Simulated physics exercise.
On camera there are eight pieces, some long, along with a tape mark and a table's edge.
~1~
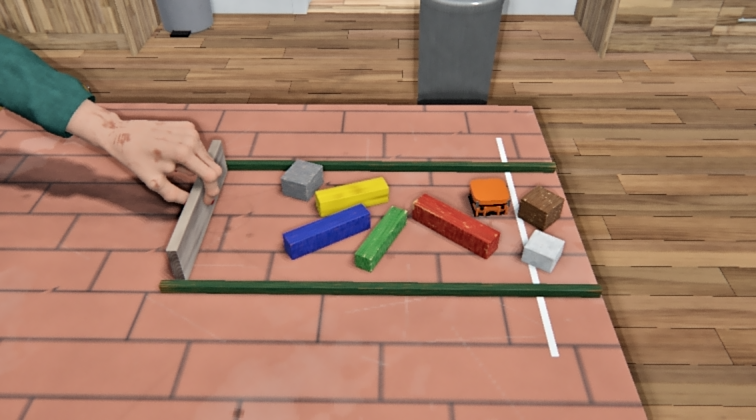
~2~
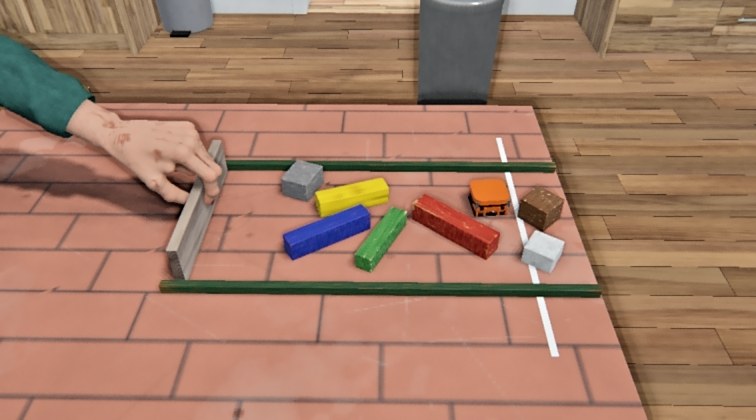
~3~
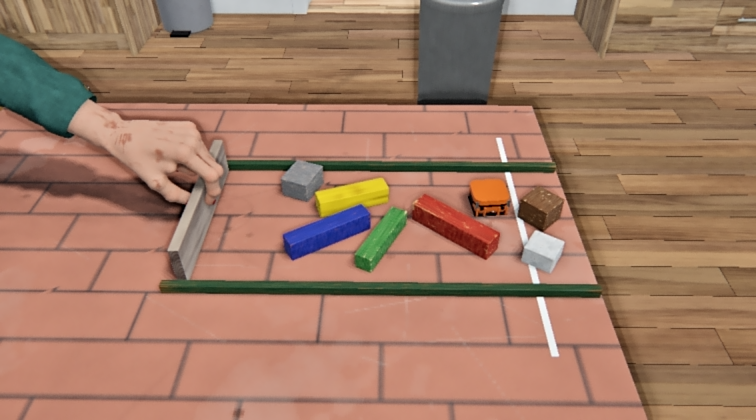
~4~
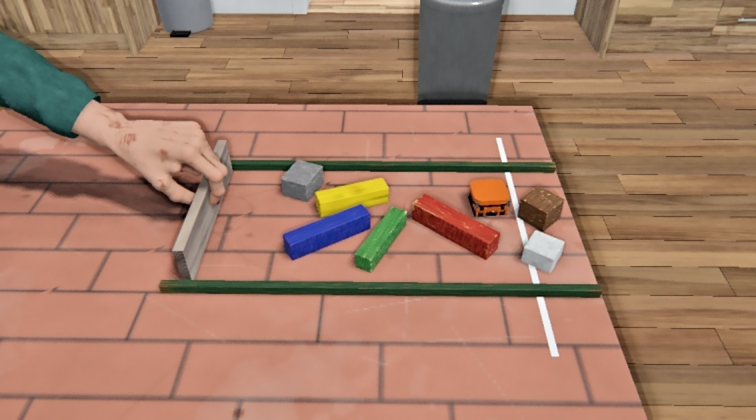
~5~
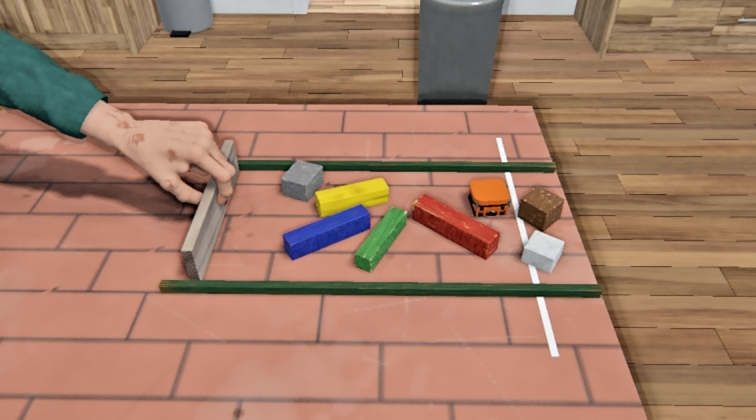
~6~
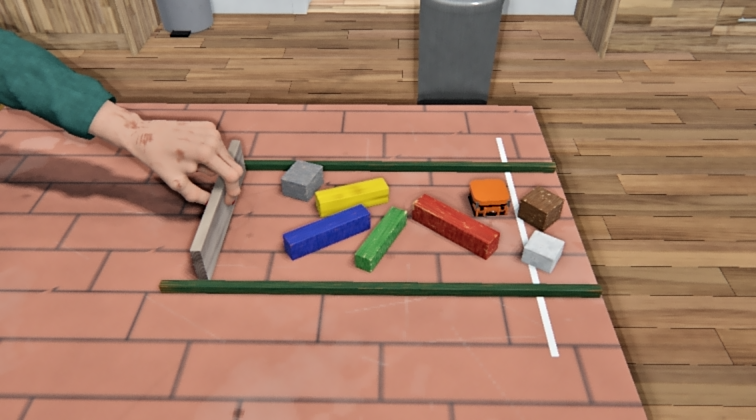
A hand in a green sleeve holds a grey board upright at the left of a brick-patterned tabletop, seen from above at an angle, with wooden flooring beyond. Between two dark green rails lie grey, yellow, blue, green and red pieces, with an orange case, brown block and white block near a white tape line. The hand slides the board slightly rightward, while the pieces and camera stay still.
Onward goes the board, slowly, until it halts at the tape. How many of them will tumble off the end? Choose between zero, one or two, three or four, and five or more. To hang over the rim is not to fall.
The count is three or four.
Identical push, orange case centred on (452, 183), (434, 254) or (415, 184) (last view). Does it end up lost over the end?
Trying each place in order, it drops down, it remains in place and it drops down.
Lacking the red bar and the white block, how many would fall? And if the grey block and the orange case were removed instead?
Counts - first: 2, second: 2.
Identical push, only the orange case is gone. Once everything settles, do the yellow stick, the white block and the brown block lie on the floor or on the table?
Result - yellow stick: Up; white block: Gone; brown block: Gone.
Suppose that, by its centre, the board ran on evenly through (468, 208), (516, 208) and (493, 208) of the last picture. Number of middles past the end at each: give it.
Respectively 0, 3 and 1.
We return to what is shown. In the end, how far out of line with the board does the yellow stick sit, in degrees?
It is near 45° out of line.
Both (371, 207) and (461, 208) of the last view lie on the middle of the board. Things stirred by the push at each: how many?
I get 5 at the one place and 8 at the other.
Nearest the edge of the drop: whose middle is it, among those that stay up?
It's the red bar that is foremost.
Early on, none off yet; brown block at rest near (540, 208); white block at rest near (543, 251); orange case at rest near (488, 198).
Finally, the number that fall off is three or four; lost, orange case, white block and brown block.
